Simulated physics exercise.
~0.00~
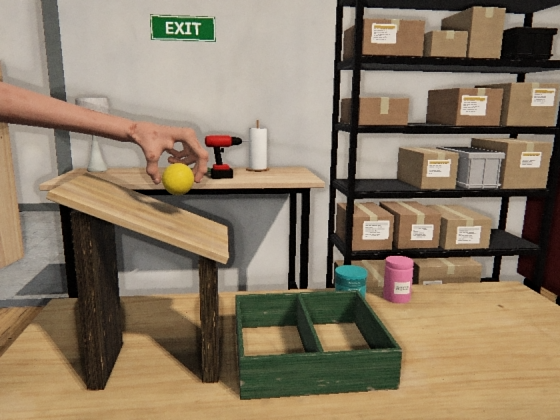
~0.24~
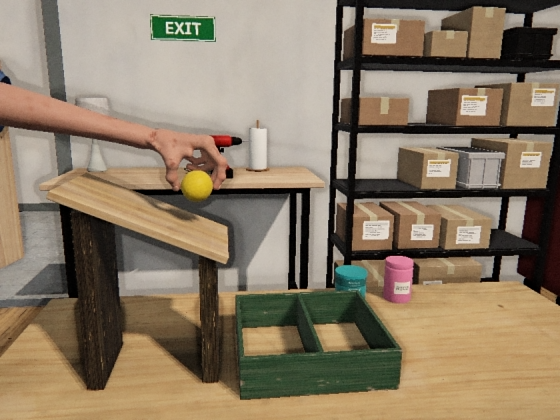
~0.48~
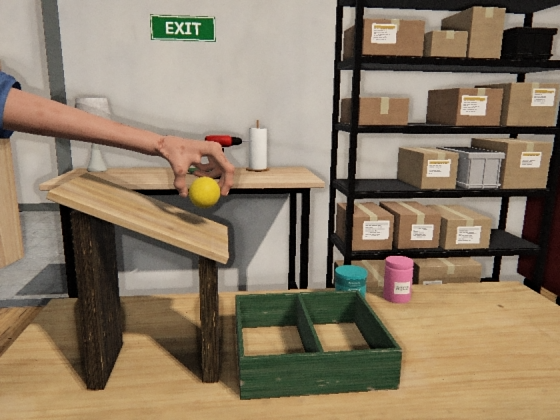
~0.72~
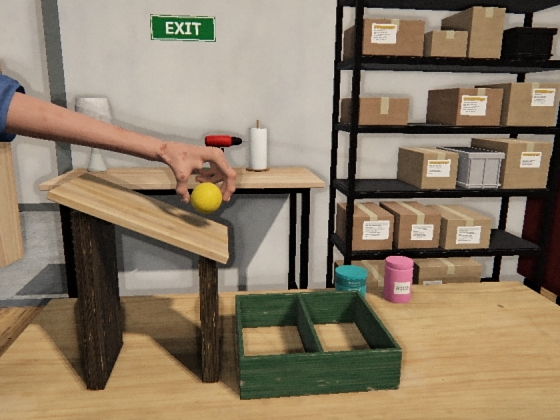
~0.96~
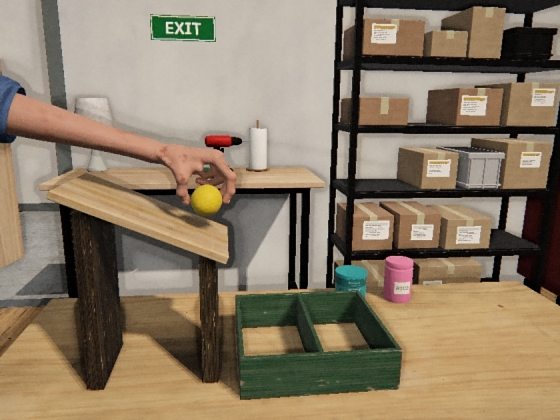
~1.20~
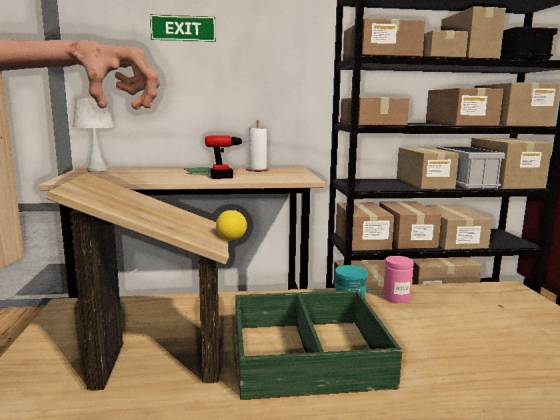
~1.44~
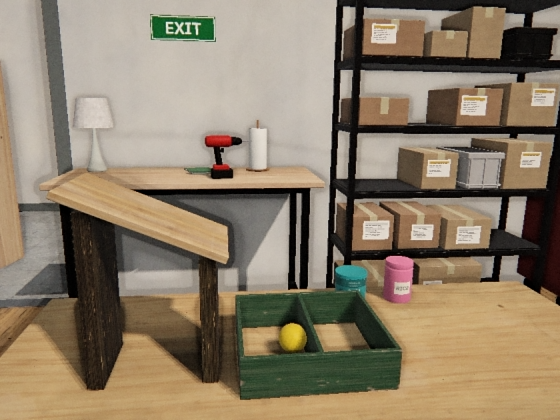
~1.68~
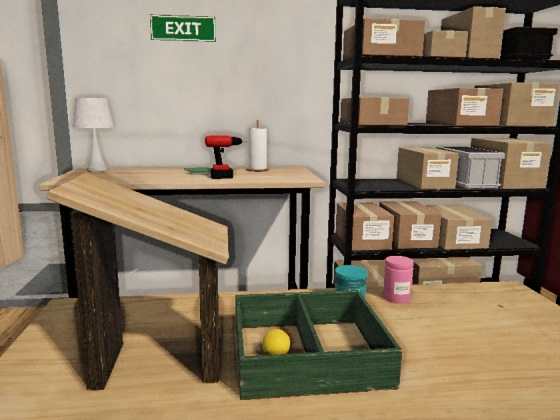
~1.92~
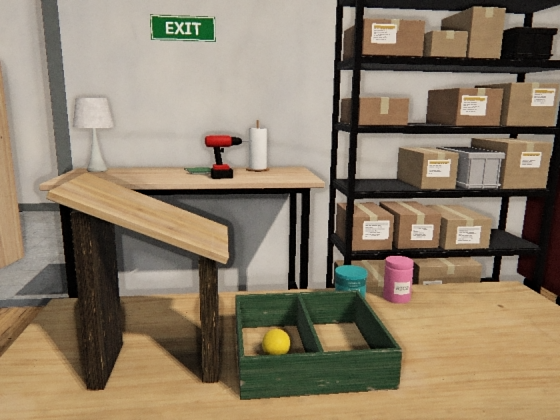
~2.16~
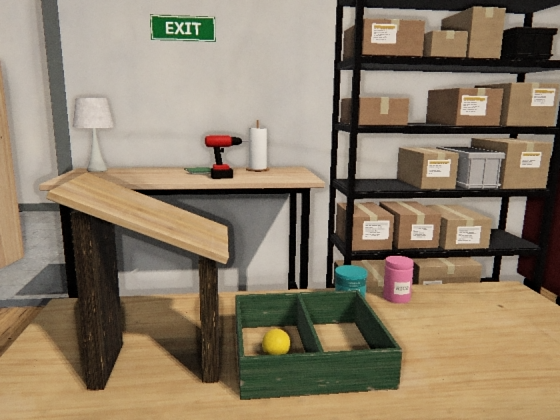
A hand held a yellow lemon above a sloping wooden board, moved it right toward the lower end and let go. The lemon dropped off into the nearer bay of the green tray, shifted slightly left and stayed there.
